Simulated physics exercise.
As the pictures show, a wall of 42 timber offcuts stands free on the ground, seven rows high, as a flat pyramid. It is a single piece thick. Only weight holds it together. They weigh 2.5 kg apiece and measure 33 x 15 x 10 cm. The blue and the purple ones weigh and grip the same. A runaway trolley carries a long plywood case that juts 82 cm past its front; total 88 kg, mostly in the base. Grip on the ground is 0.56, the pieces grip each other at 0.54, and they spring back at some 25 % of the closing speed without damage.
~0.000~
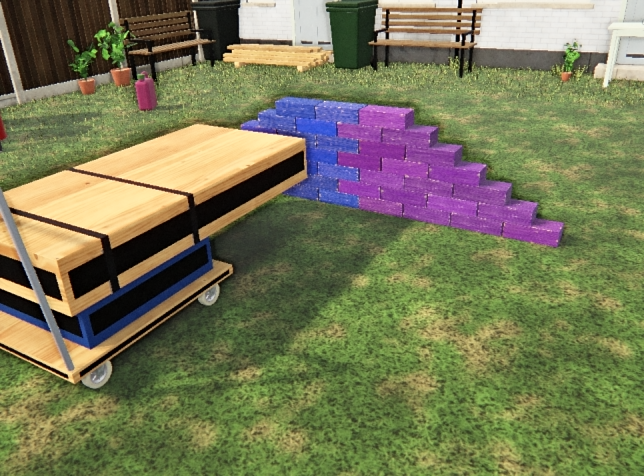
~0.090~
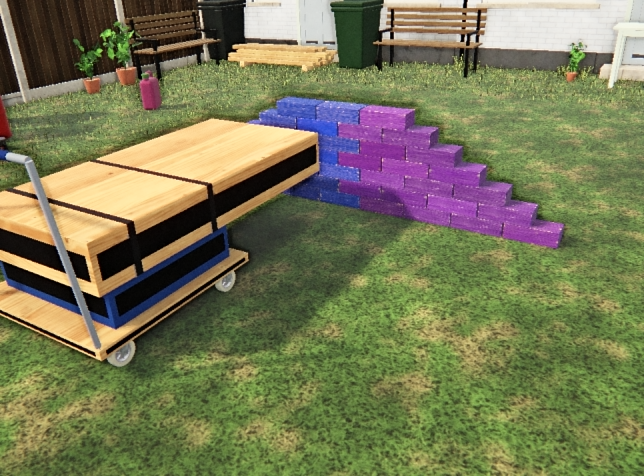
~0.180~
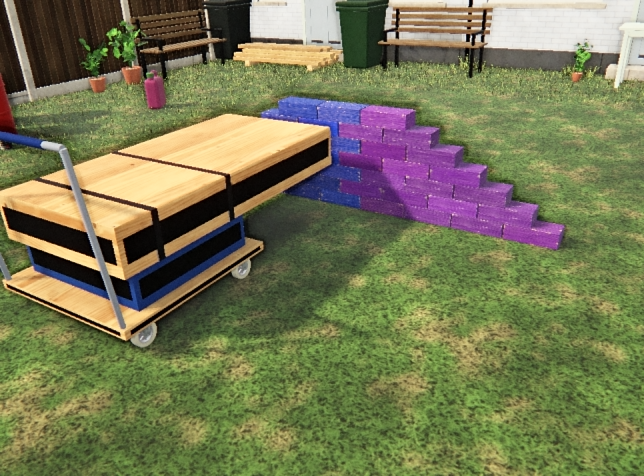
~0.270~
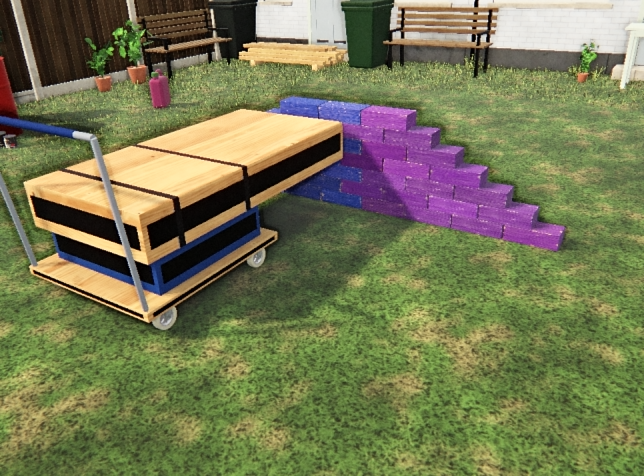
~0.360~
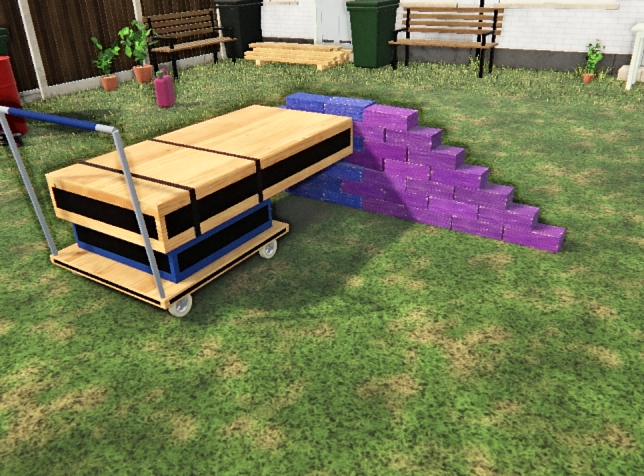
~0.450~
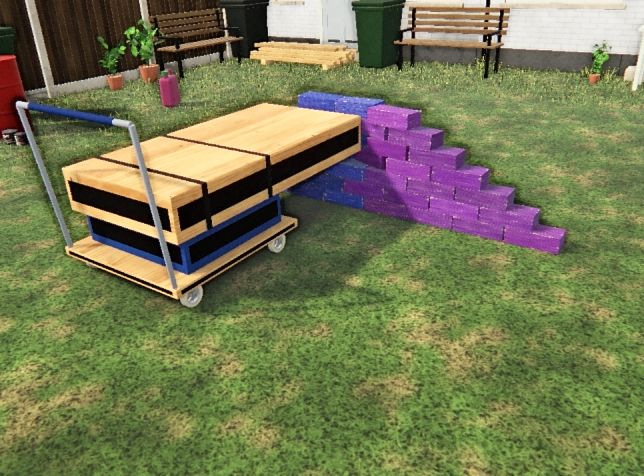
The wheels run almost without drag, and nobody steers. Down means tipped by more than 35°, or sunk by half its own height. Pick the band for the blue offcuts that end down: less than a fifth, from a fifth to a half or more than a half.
It comes to over a half.
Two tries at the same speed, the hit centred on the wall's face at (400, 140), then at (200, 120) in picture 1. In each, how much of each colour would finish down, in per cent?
Blue 20 then 30, purple 30 then 0 per cent.
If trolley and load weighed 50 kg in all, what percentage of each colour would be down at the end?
Then blue 60, purple 30 per cent.
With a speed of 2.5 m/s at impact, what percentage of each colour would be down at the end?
In that case blue 70, purple 30 per cent.
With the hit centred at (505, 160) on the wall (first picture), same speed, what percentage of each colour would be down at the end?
In that case blue 0, purple 20 per cent.
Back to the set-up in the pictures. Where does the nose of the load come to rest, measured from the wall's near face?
About 95 cm past it.
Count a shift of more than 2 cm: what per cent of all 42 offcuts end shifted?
60 per cent.
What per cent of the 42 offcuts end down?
Near 45 per cent.
After 0.54 s, load 22 cm past the wall's line, still rolling; 8 of the 23 blue offcuts down (8 of 42 in all colours); top blue offcut leaning 13°; top purple offcut leaning 11°.
After 0.70 s, load 37 cm past the wall's line, still rolling; 11 of the 23 blue offcuts down (16 of 42 in all colours); top blue offcut leaning 44°, 22 cm lower; top purple offcut leaning 35°, 31 mm lower.
After 1.00 s, load 62 cm past the wall's line, still rolling; 11 of the 23 blue offcuts down (16 of 42 in all colours); top blue offcut on its side; top purple offcut on its side.
After 1.52 s, load 94 cm past the wall's line, still rolling; 11 of the 23 blue offcuts down (16 of 42 in all colours); top blue offcut leaning 70°, 57 cm lower; top purple offcut upside down.
At rest (2.8 s), load 95 cm past the wall's line, stopped; 14 of the 23 blue offcuts down (19 of 42 in all colours); top blue offcut on its side; top purple offcut upside down. That is 61 per cent. As the last picture would show them, middles, top blue offcut near (474, 152), top purple offcut near (486, 182).
